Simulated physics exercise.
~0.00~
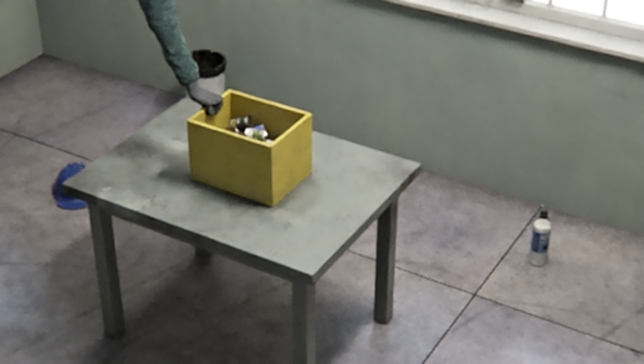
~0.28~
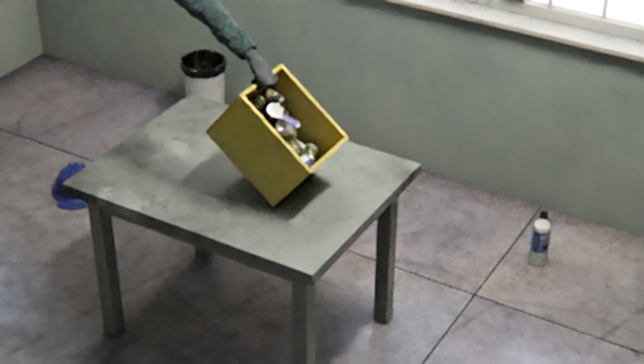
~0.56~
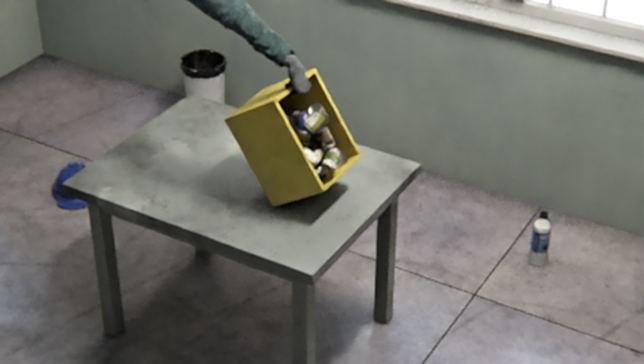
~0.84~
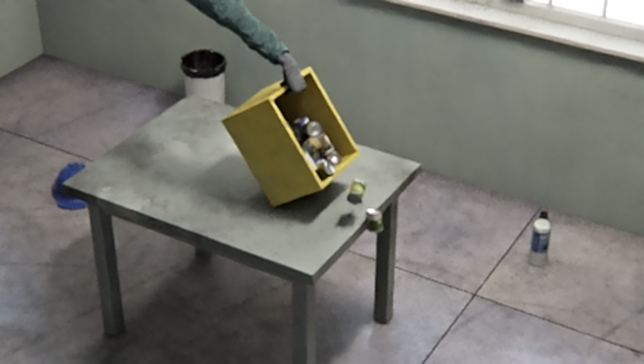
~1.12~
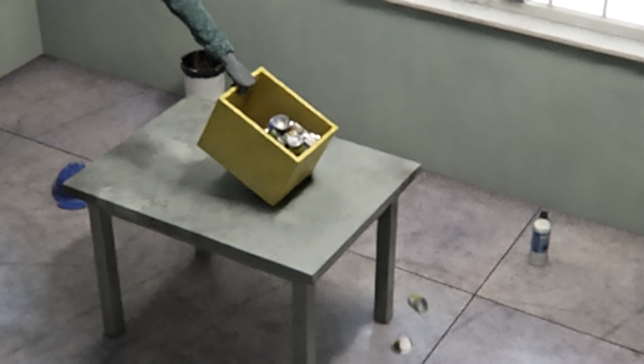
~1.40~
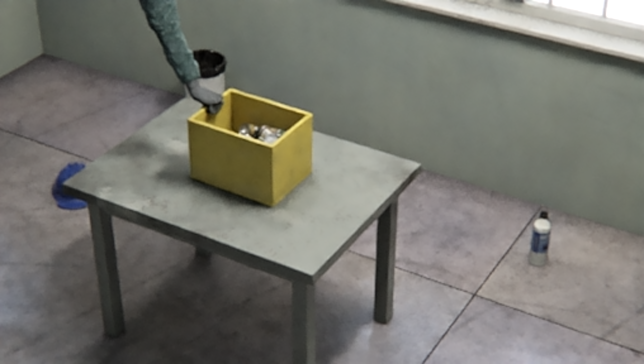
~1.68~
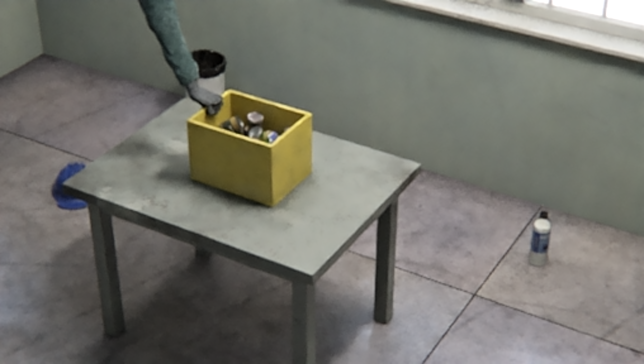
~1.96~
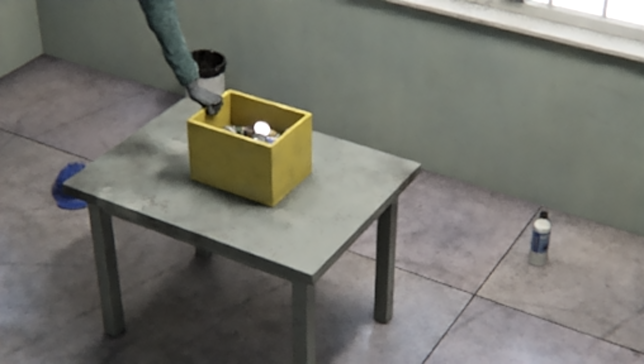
On a table, a gloved hand tips a yellow crate right, spilling two tins, then lowers it flat.
